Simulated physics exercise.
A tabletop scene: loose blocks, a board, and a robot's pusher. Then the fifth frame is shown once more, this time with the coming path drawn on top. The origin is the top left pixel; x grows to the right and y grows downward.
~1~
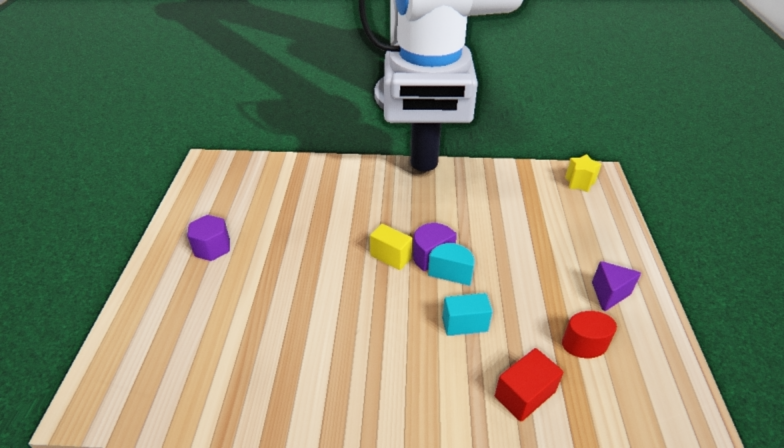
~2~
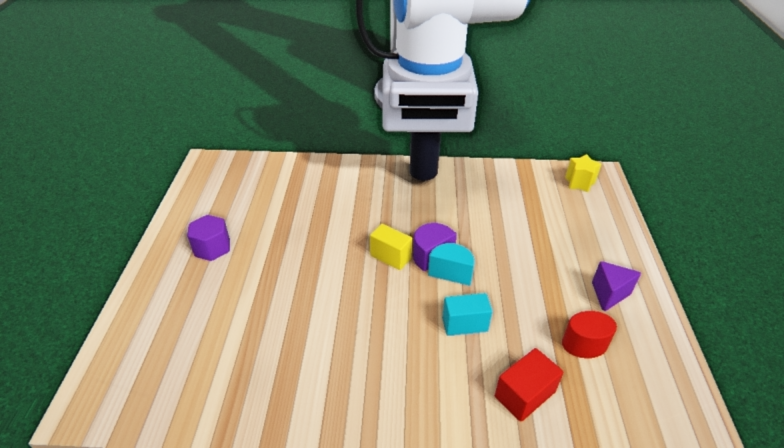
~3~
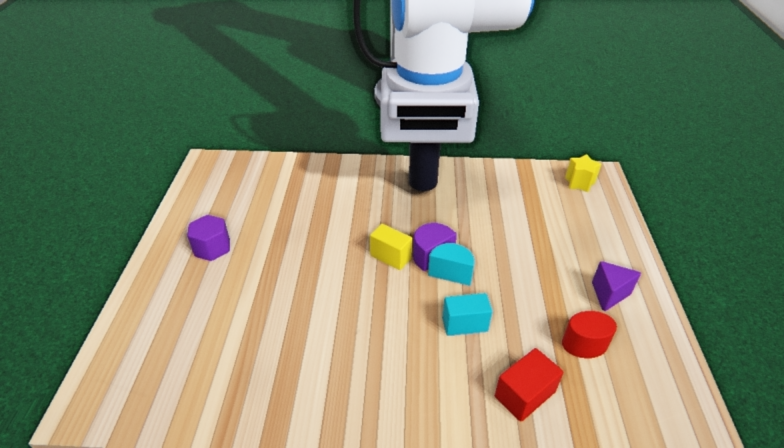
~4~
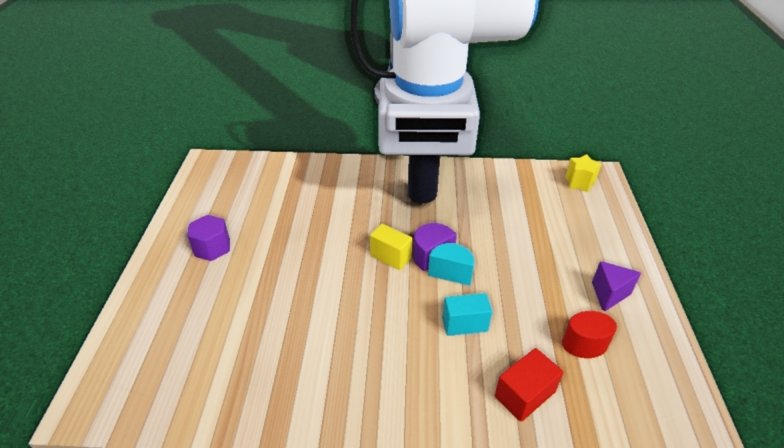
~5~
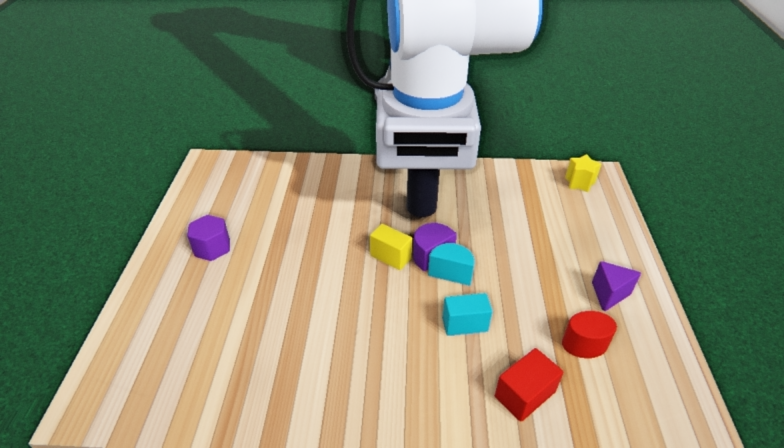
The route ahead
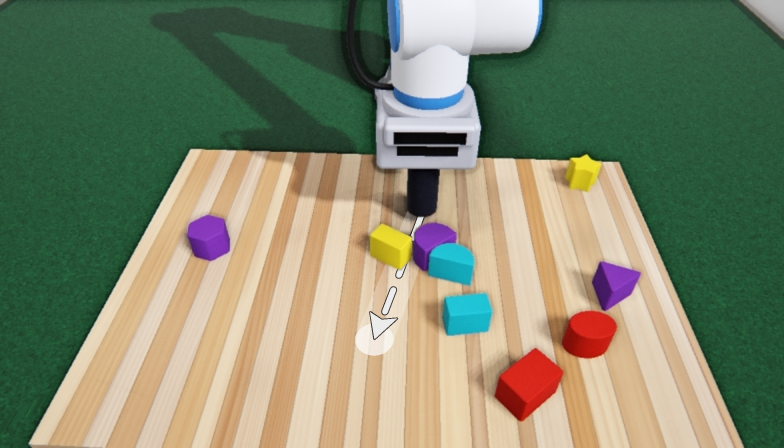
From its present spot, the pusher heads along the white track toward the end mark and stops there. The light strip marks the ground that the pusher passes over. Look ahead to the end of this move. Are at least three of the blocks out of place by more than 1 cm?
I believe so.
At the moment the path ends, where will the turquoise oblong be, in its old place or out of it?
The turquoise oblong will stay where it stands.
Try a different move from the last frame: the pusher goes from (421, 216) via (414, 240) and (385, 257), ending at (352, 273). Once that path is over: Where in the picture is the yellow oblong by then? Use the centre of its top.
The middle of its upper face should be somewhere near (328, 268).
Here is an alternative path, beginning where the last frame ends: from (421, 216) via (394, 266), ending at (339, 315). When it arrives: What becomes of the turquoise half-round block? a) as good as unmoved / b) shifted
Answer: B.
Path on the board, from (421, 216) to (374, 339).
What follows on the original path. One third of the way, pusher at (408, 244); yellow oblong at (384, 242), turned 25° clockwise; purple half-round block at (433, 250), turned 25° anticlockwise; turquoise half-round block at (463, 260), turned 30° anticlockwise.
Two thirds of the way, pusher at (392, 284); yellow oblong at (368, 252), turned 70° clockwise; purple half-round block at (434, 265), turned 60° anticlockwise; turquoise half-round block at (468, 264), turned 55° anticlockwise.
At the end, pusher at (374, 331); yellow oblong at (368, 252), turned 70° clockwise; purple half-round block at (434, 265), turned 60° anticlockwise; turquoise half-round block at (468, 264), turned 55° anticlockwise; turquoise oblong in place.
